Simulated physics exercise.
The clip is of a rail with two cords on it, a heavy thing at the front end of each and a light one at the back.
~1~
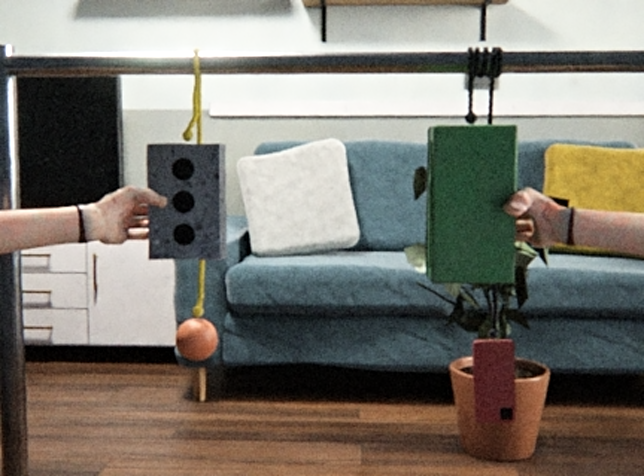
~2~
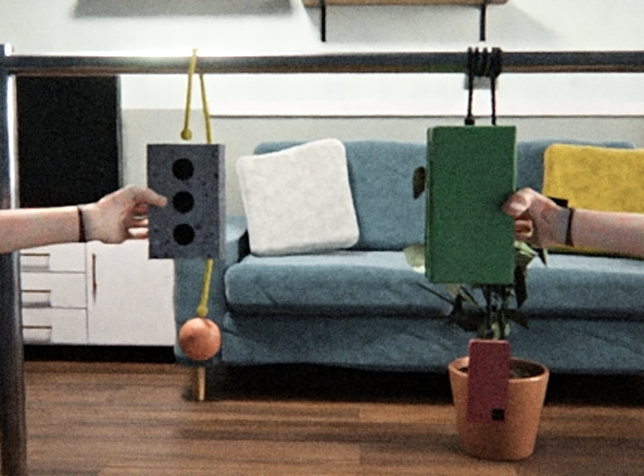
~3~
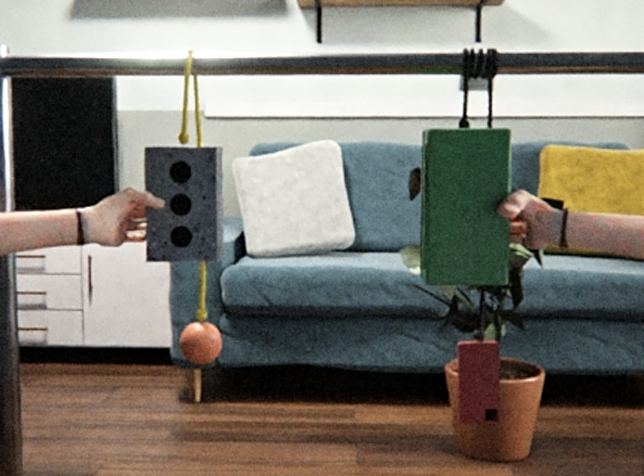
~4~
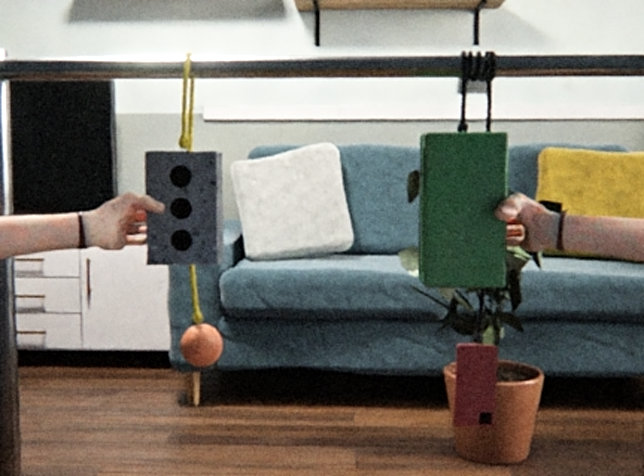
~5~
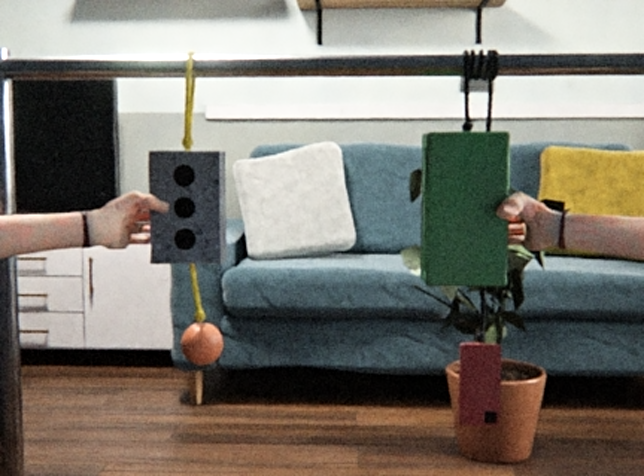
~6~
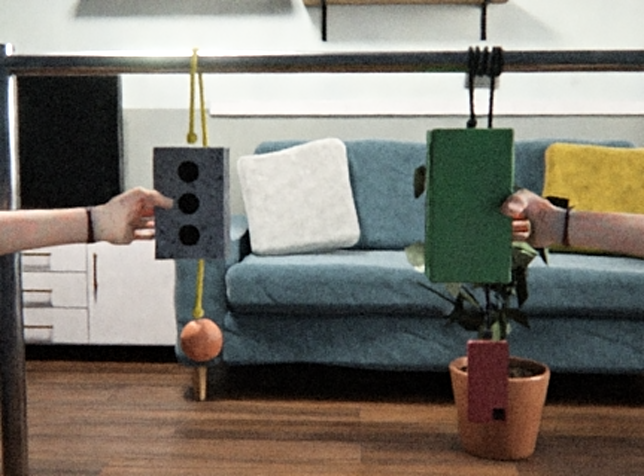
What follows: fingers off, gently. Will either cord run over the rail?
Outcome: The paver runs down to the floor; the green case is held.
Then, 0.50 s past the final frame, paver on the floor; green case still up near (470, 209).
When it is over, paver on the floor; green case still up near (471, 210). The paver drops and the green case keeps its height.
